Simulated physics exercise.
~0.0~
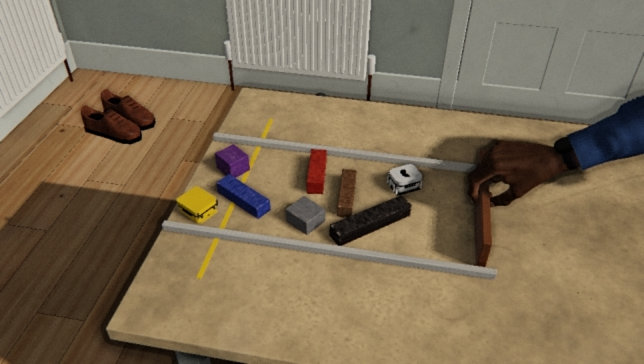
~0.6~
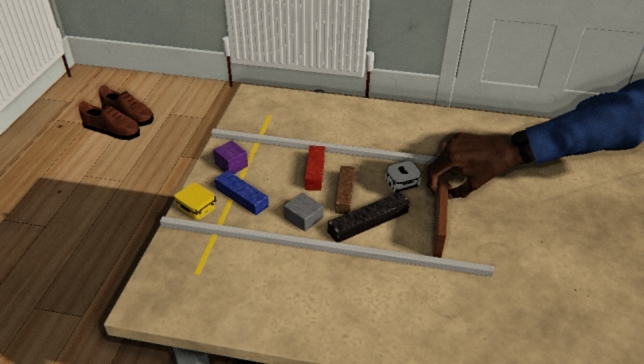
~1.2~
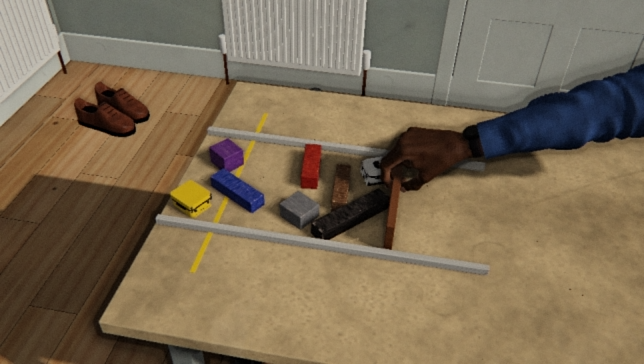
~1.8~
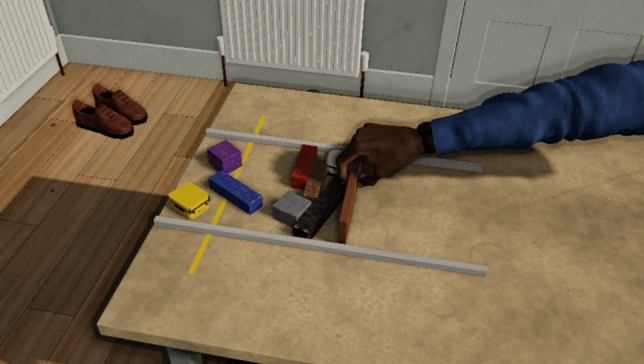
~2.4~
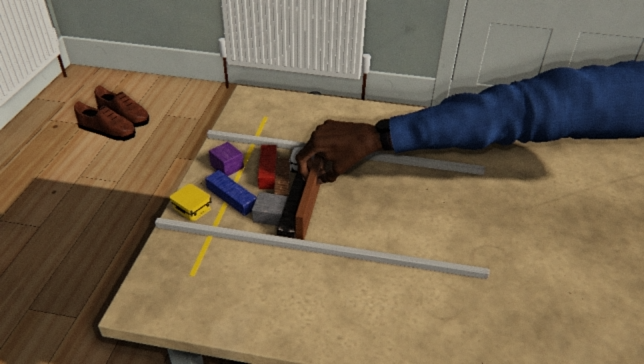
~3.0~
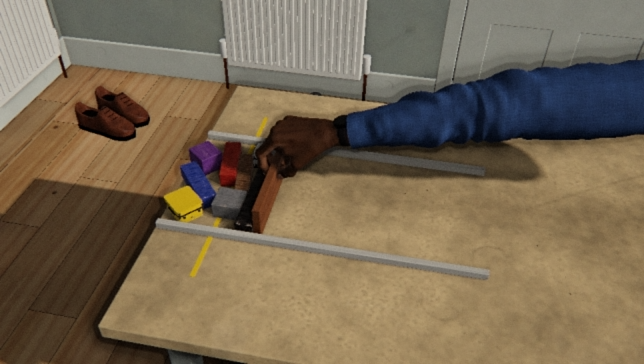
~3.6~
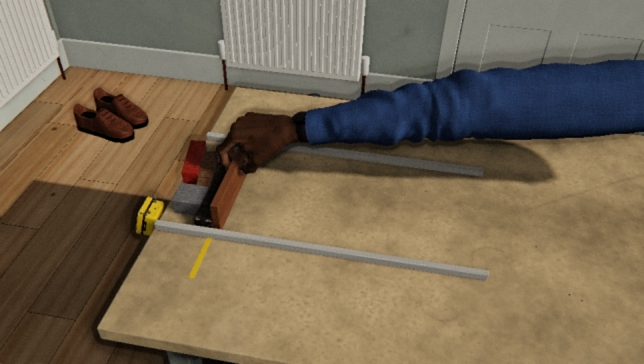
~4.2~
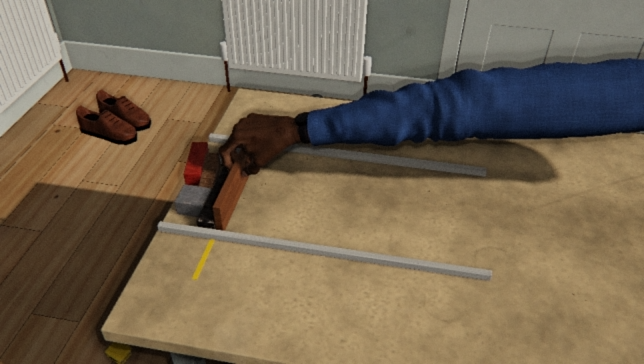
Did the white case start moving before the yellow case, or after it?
The white case started moving before the yellow case. The board's sweep shifted the white one early on, while the yellow one, over by the table's edge, stayed put until much later.
